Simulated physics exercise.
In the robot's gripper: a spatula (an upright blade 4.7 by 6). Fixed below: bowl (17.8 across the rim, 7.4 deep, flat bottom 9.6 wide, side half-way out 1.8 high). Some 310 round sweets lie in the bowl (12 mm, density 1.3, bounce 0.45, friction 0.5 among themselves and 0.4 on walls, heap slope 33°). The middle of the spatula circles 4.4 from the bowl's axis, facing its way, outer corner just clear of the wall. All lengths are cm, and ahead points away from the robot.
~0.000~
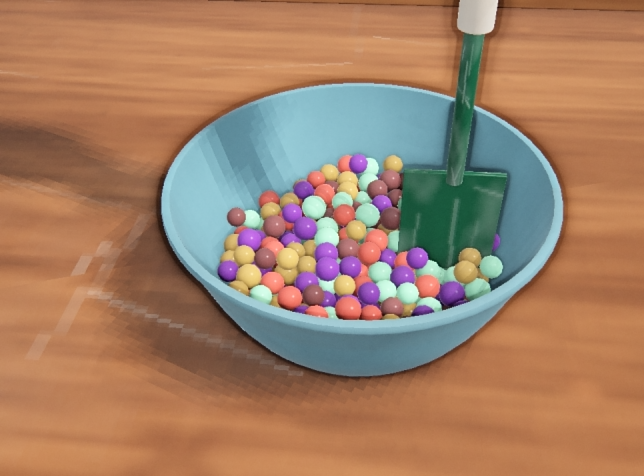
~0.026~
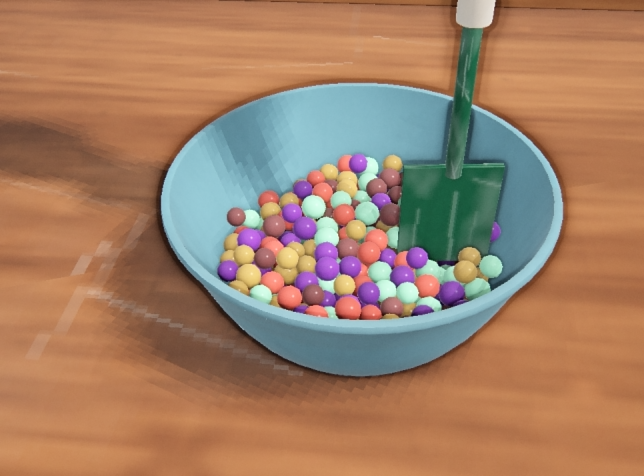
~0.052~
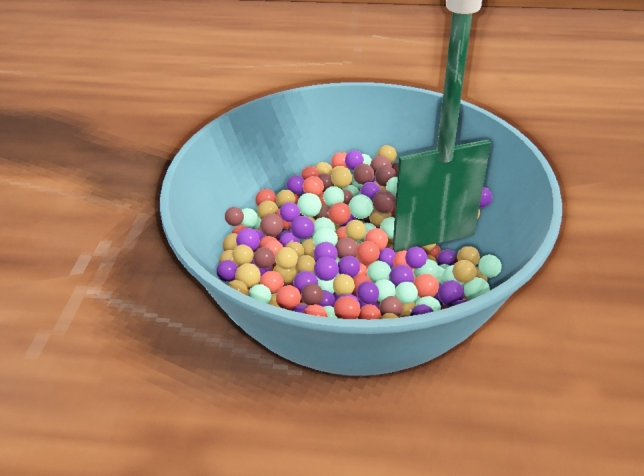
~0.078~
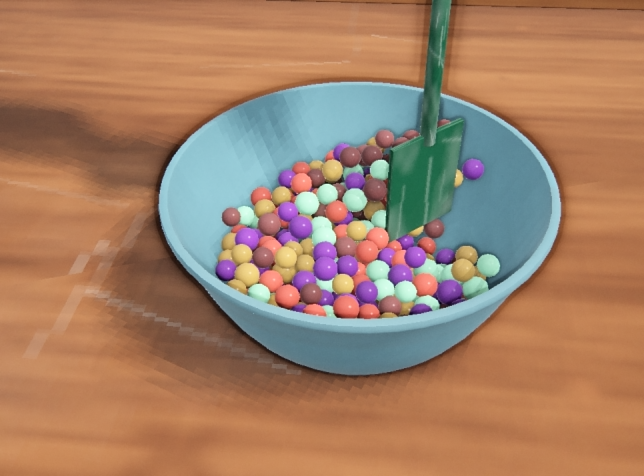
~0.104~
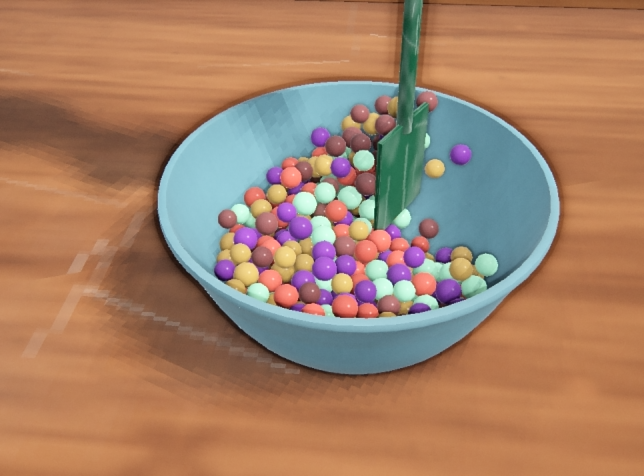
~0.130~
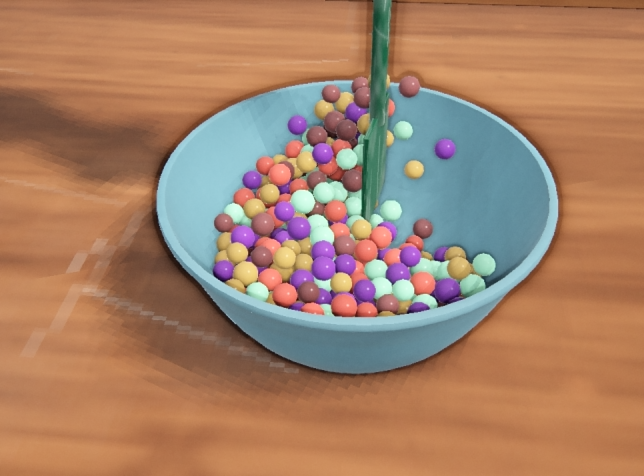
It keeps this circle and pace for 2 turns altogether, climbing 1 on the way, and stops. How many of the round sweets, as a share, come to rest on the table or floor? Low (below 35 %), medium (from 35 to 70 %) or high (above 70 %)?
On the table or floor the share is low, below 35 %.
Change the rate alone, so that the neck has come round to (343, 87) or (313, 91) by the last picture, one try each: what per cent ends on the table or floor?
About 35 and 45 per cent.
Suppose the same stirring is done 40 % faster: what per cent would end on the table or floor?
Then about 35 per cent.
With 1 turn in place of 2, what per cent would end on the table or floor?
It would be near 10 per cent.
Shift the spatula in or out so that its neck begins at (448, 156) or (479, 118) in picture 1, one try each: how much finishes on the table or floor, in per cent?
About 25 and 10 per cent.
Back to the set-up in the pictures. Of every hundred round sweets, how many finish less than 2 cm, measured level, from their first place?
Roughly 5 per cent.
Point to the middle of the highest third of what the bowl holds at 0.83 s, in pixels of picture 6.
Around (280, 289).
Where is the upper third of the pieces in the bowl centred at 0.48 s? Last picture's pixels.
At about (482, 216).
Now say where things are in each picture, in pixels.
The first picture shows spatula neck at (459, 145), 0° round; upper third of the load around (348, 241), from x 230 to 490, top at y 165; 309 in the bowl.
The second picture shows spatula neck at (458, 138), 6° round; upper third of the load around (349, 238), from x 230 to 490, top at y 165.
The third picture shows spatula neck at (449, 123), 23° round; upper third of the load around (354, 217), from x 225 to 490, top at y 155.
The fourth picture shows spatula neck at (431, 107), 42° round; upper third of the load around (347, 212), from x 225 to 490, top at y 130.
The fifth picture shows spatula neck at (406, 96), 60° round; upper third of the load around (341, 193), from x 225 to 485, top at y 100.
The sixth picture shows spatula neck at (378, 89), 79° round; upper third of the load around (323, 188), from x 225 to 485, top at y 80; 309 in the bowl.
By 0.48 s, 330° round, highest piece 11 above the table; 277 in the bowl, 18 on the table or floor, 14 in flight or on the tool.
By 0.83 s, 220° round, highest piece 8 above the table; 249 in the bowl, 53 on the table or floor, 7 in flight or on the tool.
By 1.20 s, 0° round, highest piece 6 above the table; 241 in the bowl, 68 on the table or floor.
By 1.90 s, 0° round, highest piece 6 above the table; 241 in the bowl, 68 on the table or floor.
Final count, 241 in the bowl, 68 on the table or floor. That is 22 % on the table or floor.
